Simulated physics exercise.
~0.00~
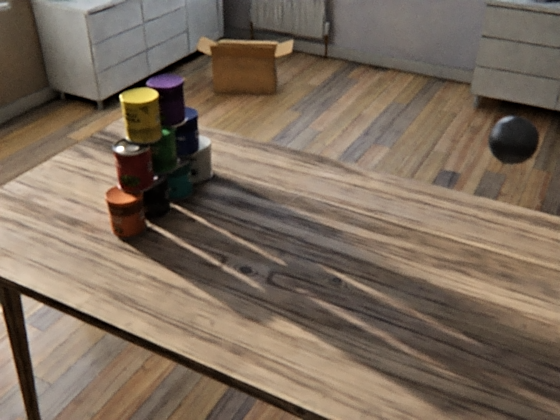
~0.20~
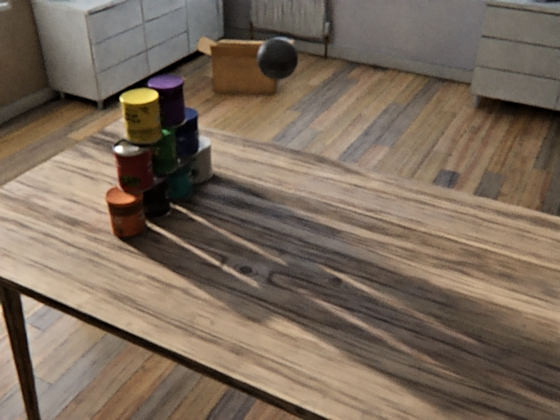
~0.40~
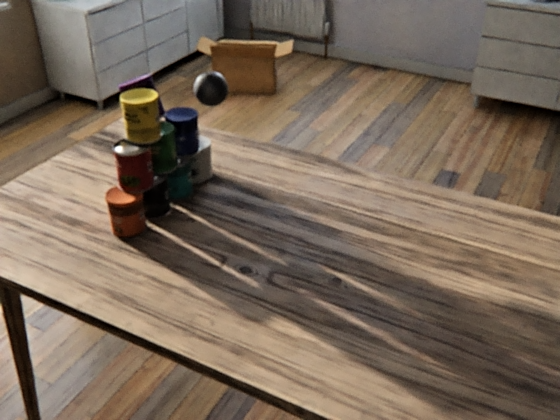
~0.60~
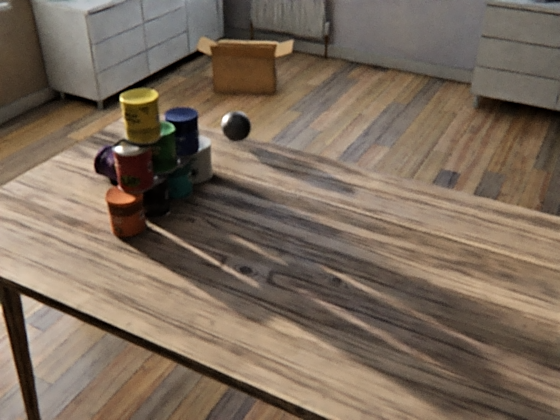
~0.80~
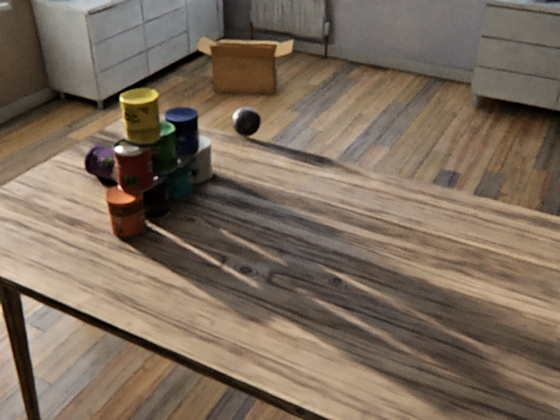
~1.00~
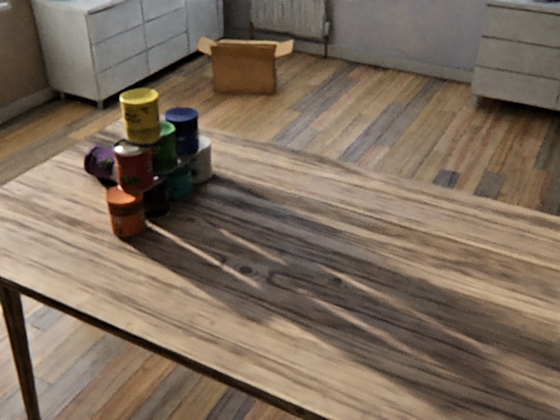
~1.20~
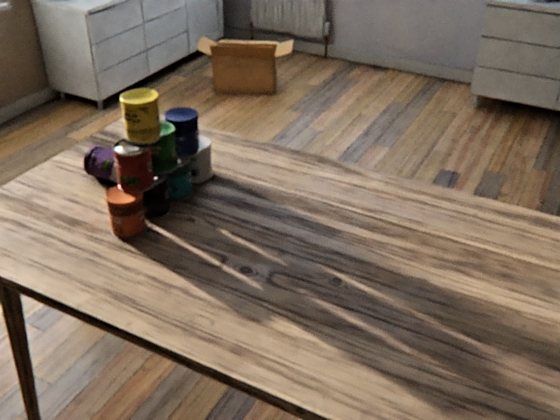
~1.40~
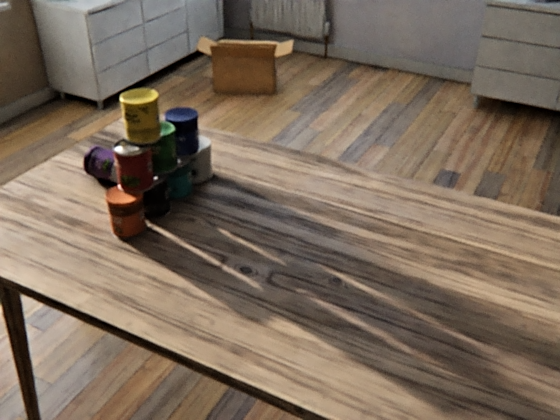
We see a dark ball fly left toward stacked colourful tins on a wooden table, knocking the purple tin from the top before rebounding to the right and leaving view. The purple tin ends on its side at the left of the pile, while the other tins remain stacked.
